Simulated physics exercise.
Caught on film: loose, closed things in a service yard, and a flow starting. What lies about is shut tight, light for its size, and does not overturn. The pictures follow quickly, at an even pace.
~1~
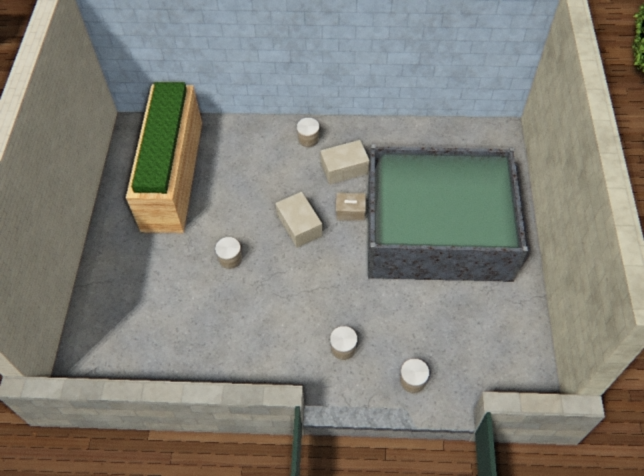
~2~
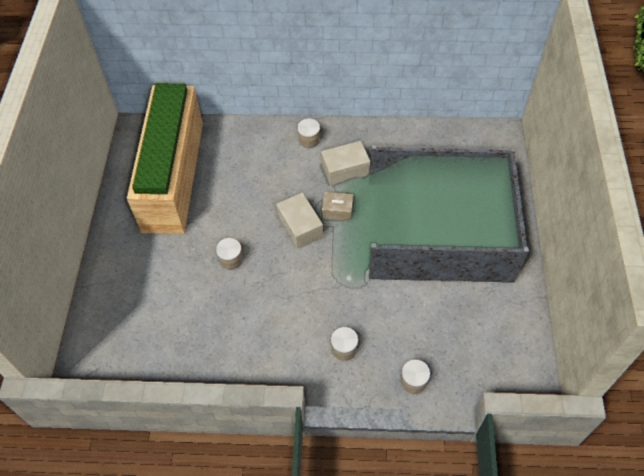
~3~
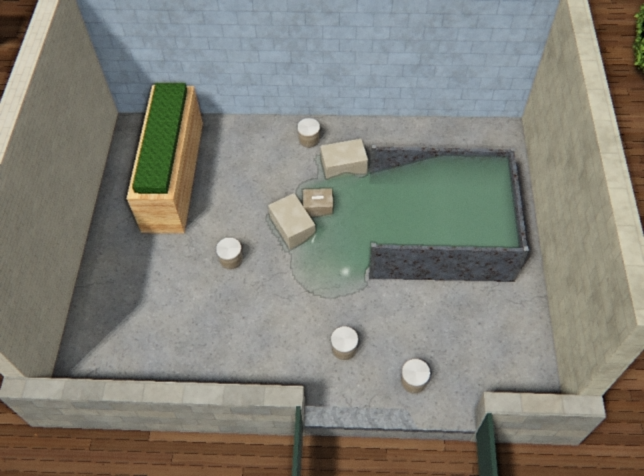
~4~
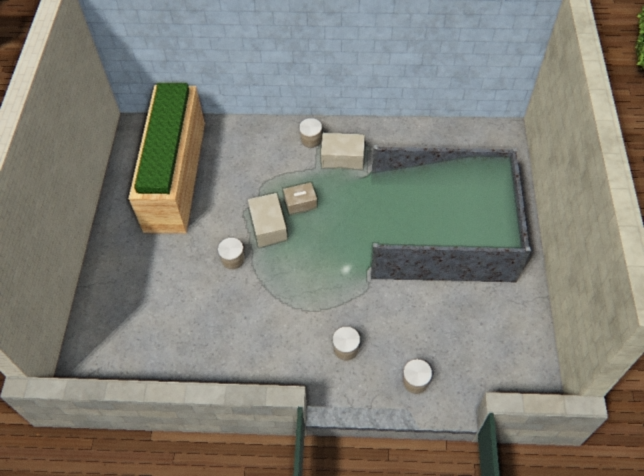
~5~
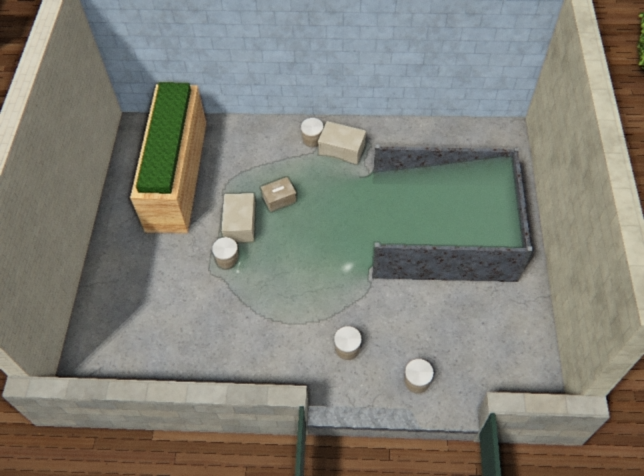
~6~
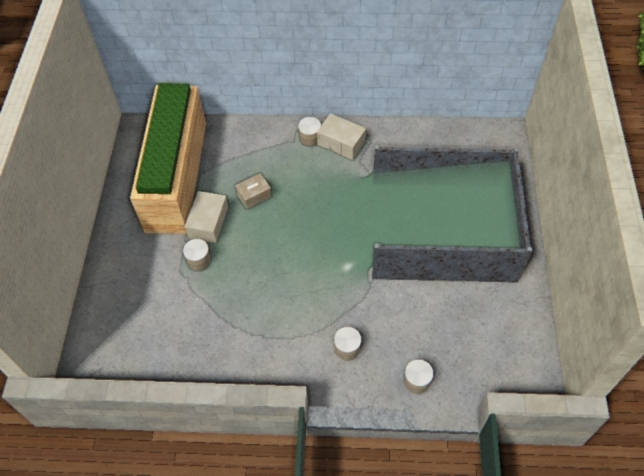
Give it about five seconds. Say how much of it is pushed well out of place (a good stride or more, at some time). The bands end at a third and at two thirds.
That comes to at least two thirds.
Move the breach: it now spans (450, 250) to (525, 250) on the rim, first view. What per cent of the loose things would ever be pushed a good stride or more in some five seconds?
About 30 per cent.
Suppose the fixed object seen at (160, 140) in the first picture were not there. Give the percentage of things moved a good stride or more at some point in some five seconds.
Roughly 70 per cent.
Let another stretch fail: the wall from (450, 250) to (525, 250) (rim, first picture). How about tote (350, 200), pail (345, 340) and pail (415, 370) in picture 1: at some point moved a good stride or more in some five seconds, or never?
One after the other: Under that, swept aside, yes.
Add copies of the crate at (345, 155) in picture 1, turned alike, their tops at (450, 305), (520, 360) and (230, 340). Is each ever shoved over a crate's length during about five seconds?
In turn: Less than that, short of that, that far or more.
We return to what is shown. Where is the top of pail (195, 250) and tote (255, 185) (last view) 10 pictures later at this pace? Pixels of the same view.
Around (75, 279) and (210, 108).
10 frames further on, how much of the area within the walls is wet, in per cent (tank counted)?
Roughly 60 per cent.
A moment on, 4 of 7 are well off their spots; 2 afloat.
Next, 4 of 7 are well off their spots; 3 afloat.
Later, 5 of 7 are well off their spots; 4 afloat.
In the end, 7 of 7 are well off their spots, and 7 have been at some point; 5 afloat.
